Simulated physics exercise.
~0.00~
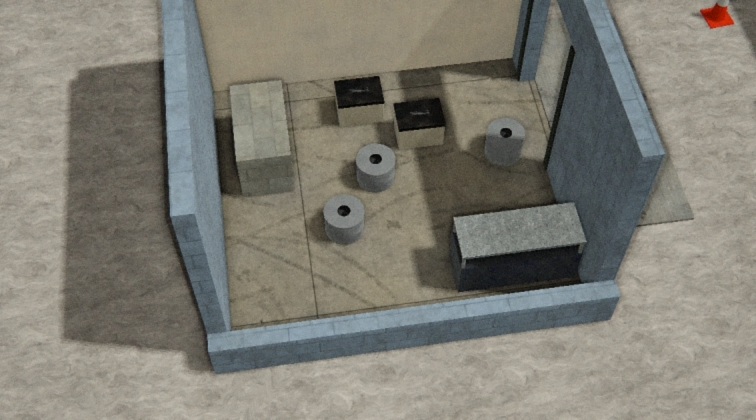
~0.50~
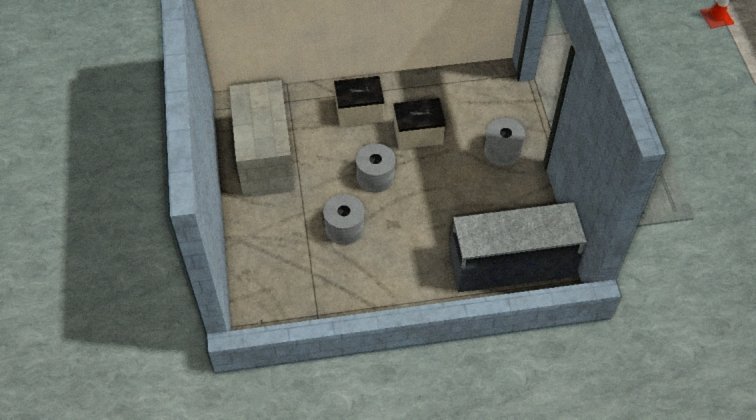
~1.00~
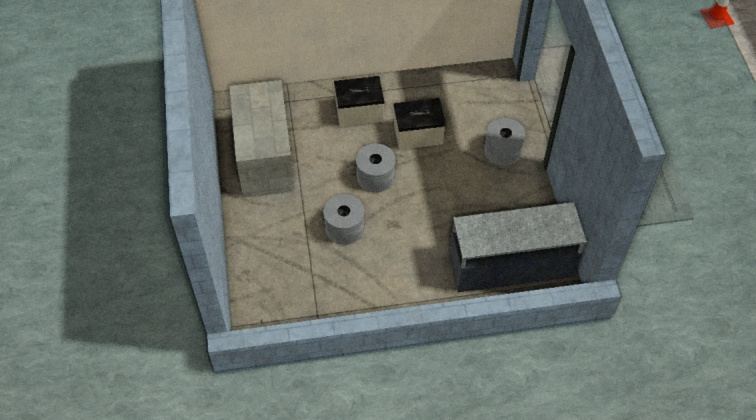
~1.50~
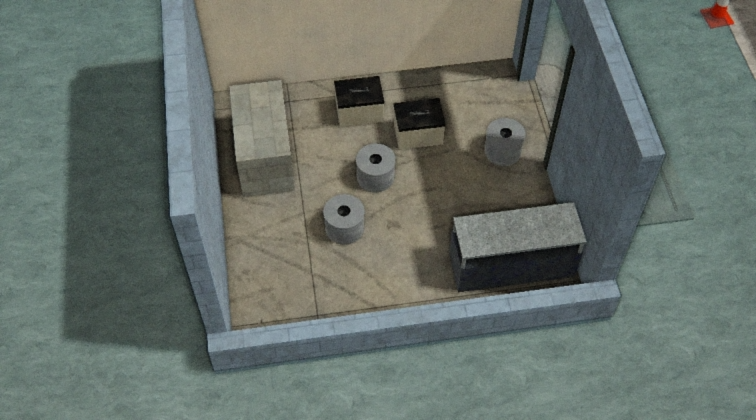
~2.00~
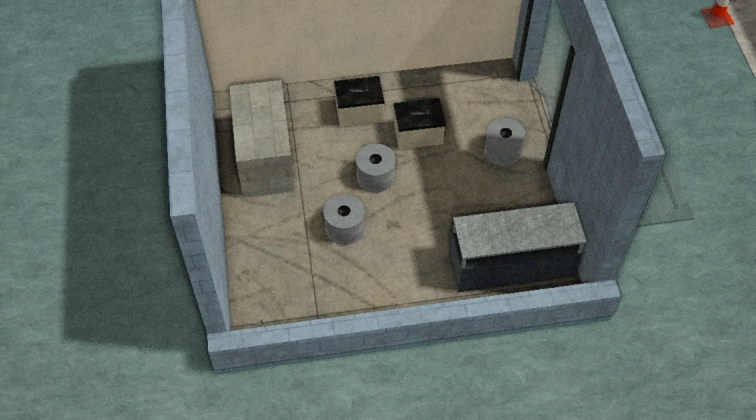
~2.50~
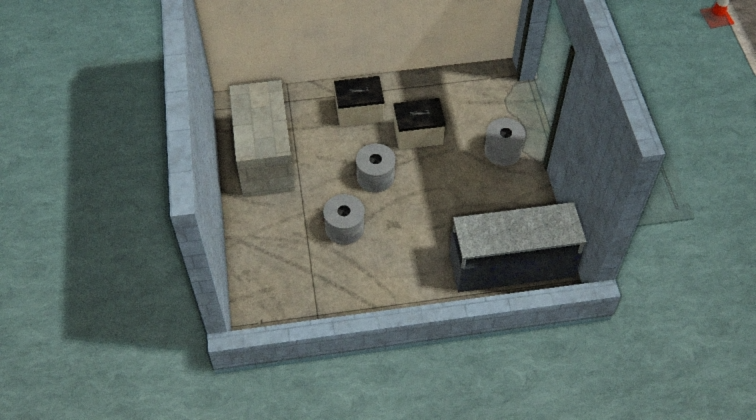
To begin with, a roofless room with blue-gray walls stands on pale, dry-looking ground, with blocks and three gray cylinders on its floor. Greenish water then covers the ground outside and deepens slightly in colour, and finally a faint wet patch shows just inside the doorway, while the objects inside stay still.
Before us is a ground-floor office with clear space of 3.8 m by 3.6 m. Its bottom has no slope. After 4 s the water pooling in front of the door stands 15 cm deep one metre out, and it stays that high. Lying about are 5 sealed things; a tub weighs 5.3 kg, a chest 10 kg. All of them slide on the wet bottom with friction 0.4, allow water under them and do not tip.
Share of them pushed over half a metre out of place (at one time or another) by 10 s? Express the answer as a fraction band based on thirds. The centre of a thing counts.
The band is at least two thirds.
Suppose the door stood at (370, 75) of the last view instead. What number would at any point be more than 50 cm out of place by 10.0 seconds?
5.
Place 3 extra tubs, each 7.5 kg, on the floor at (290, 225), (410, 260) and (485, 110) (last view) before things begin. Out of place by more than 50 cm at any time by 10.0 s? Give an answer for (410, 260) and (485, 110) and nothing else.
First one stays within it, second one goes beyond it.
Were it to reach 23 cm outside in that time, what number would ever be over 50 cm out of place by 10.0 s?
Result: 5.
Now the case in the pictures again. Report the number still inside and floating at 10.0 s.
The count is 5.
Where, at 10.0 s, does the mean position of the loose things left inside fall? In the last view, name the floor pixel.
Centre of the remaining things: Roughly (305, 248).
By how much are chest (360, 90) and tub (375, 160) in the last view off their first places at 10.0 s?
The first is 80 cm from its start, the second 200 cm.
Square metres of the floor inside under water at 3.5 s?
Close to 1.0 m2, I'd say.
After 3.5 s 0 of 5 are over 50 cm from their spots; 0 afloat.
After 4.5 s 1 of 5 are over 50 cm from their spots; 0 afloat.
After 7.0 s 5 of 5 are over 50 cm from their spots; 2 afloat.
After 10.0 s 5 of 5 are over 50 cm from their spots, and 5 have been at some point; 5 afloat.
